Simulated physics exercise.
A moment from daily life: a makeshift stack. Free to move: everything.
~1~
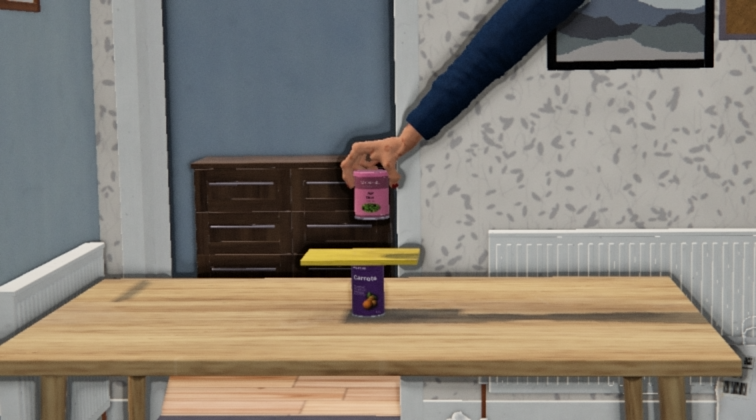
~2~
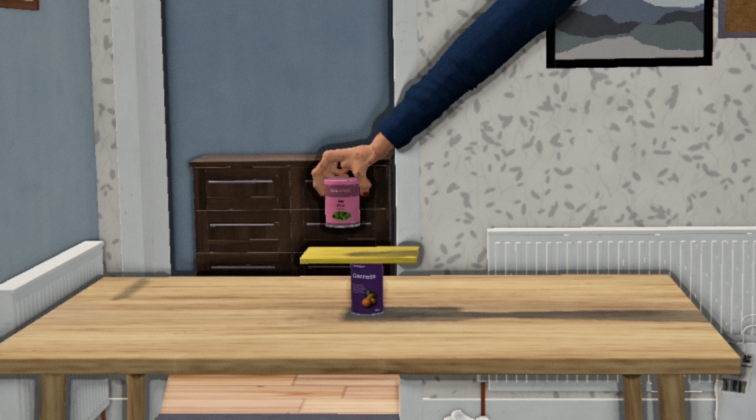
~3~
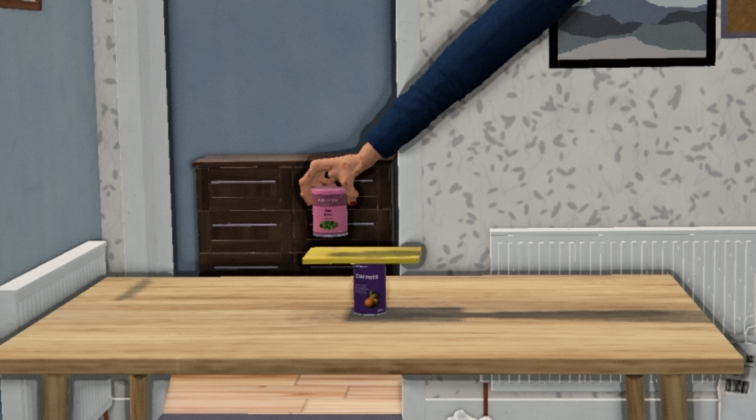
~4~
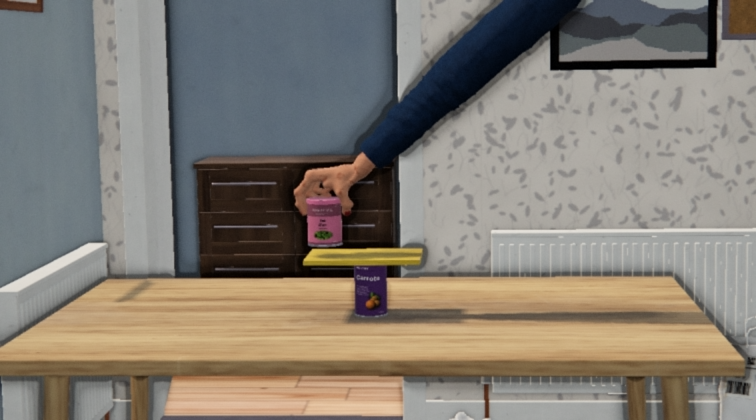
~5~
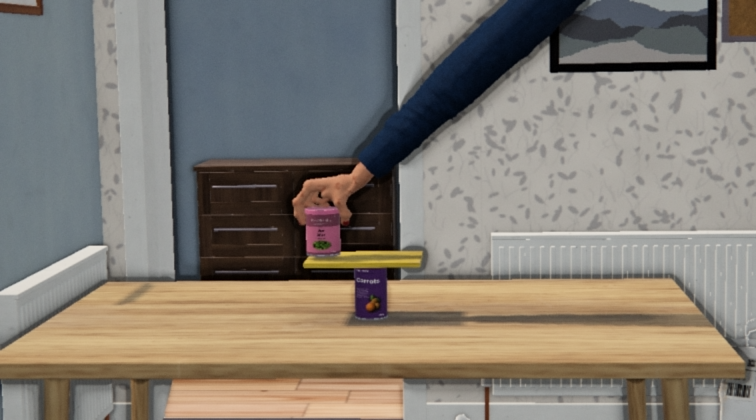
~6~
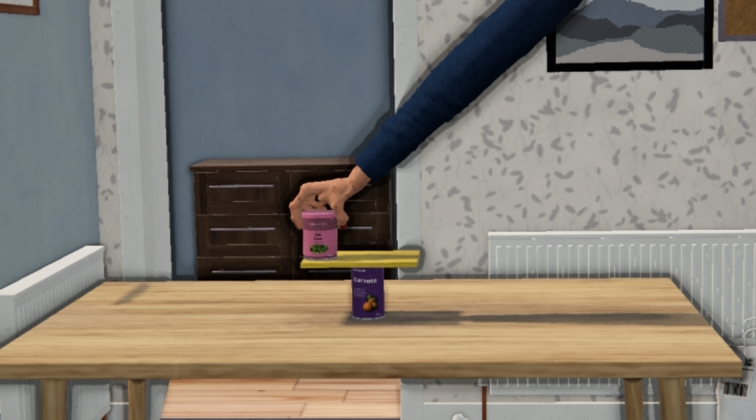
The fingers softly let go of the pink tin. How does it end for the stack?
I reckon the stack can't bear the weight there.
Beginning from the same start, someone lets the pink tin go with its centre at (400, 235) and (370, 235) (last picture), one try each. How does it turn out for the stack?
It falls the first time and does not fall the second time.
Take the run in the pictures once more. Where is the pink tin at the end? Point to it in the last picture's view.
At about (268, 304).
Then, 0.30 s on from there, pink tin now fallen; yellow board turned 52° from how it was put.
Then, 0.50 s on from there, yellow board on its side.
Then, 0.70 s on from there, yellow board now fallen.
In the end, fallen, pink tin and yellow board; purple tin unmoved. At the end, from the last picture's camera, pink tin near (268, 304). The stack comes apart.
